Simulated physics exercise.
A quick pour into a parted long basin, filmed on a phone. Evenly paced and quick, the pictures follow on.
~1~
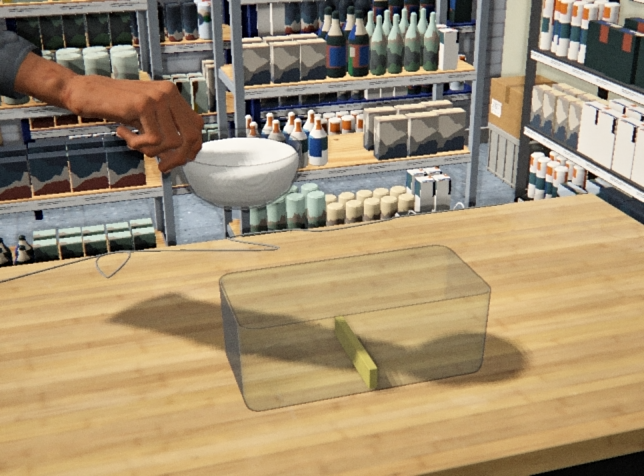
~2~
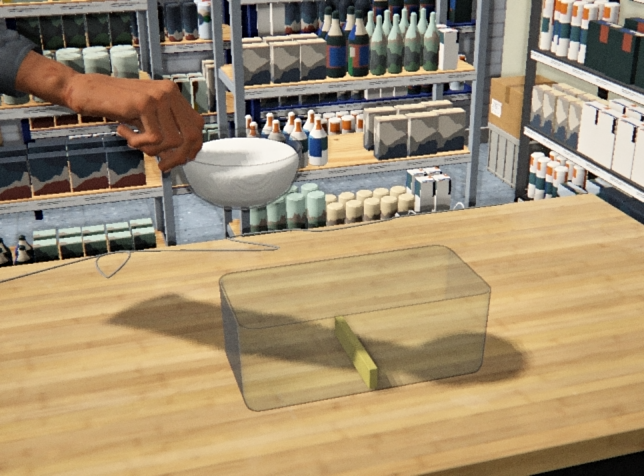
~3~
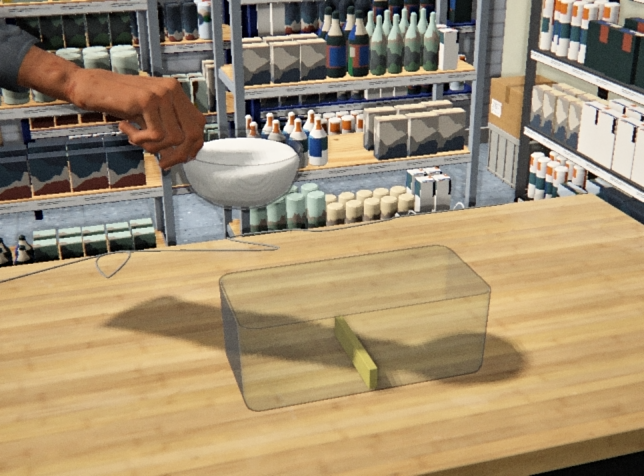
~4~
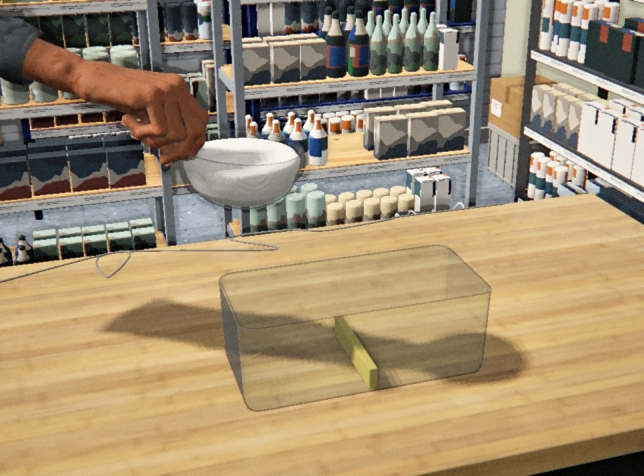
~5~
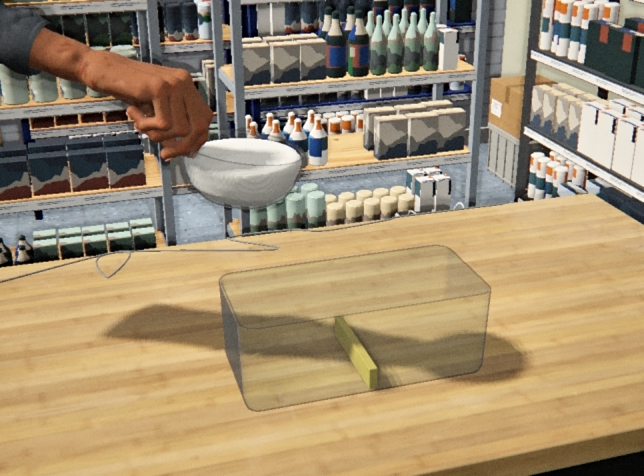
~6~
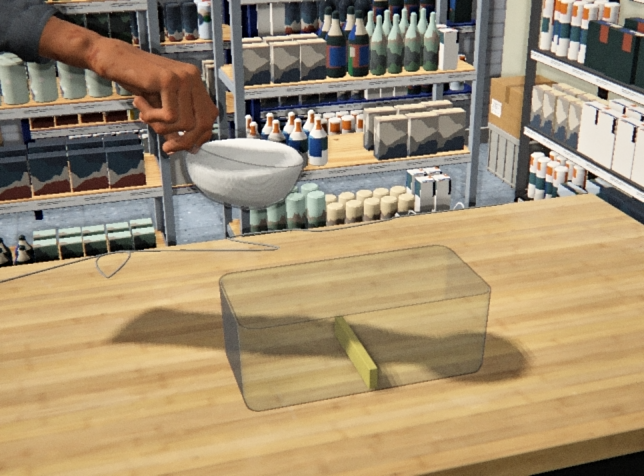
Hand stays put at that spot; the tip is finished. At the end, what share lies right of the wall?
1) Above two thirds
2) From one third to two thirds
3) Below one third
2.
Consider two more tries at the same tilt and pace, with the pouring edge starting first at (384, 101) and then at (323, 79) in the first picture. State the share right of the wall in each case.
Estimate, in order: 80 and 70 per cent.
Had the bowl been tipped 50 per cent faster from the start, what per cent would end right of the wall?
It comes to 40 per cent or so.
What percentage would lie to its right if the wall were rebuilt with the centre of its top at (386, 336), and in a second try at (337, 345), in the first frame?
Try one about 10 %, try two about 70 %.
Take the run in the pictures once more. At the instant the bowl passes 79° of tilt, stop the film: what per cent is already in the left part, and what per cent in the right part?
So the left part has 10 percent, while the right part has 20.
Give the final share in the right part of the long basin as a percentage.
That works out near 50 in every hundred.
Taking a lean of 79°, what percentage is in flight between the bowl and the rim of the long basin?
Around 45 %.
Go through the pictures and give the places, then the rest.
Tilt 0°; pouring edge (298, 142); surface from (182, 159) to (295, 148); the long basin's rim runs from (229, 303) to (469, 268); the wall's top is at (355, 342), in the first frame.
Tilt 1°; pouring edge (299, 143); surface from (182, 159) to (295, 149), in the second frame.
Tilt 2°; pouring edge (299, 145); surface from (182, 159) to (296, 149), in the third frame.
Tilt 5°; pouring edge (300, 147); surface from (183, 158) to (296, 151), in the fourth frame.
Tilt 9°; pouring edge (301, 151); surface from (185, 158) to (298, 151), in the fifth frame.
Tilt 14°; pouring edge (302, 157); surface from (186, 159) to (300, 151), in the sixth frame.
A moment on, the bowl is tipped on its side and 26 per cent is still to pour, 8 is left of the wall and 19 right of it.
Next, the bowl is tipped right over and 0 per cent is still to pour, 46 is left of the wall and 50 right of it.
Then the bowl is tipped right over and 0 per cent is still to pour, 47 is left of the wall and 52 right of it.
Later the bowl is tipped right over and 0 per cent is still to pour, 47 is left of the wall and 52 right of it.
Finally, 47 per cent lies left of the wall, 52 right of it and 1 outside.
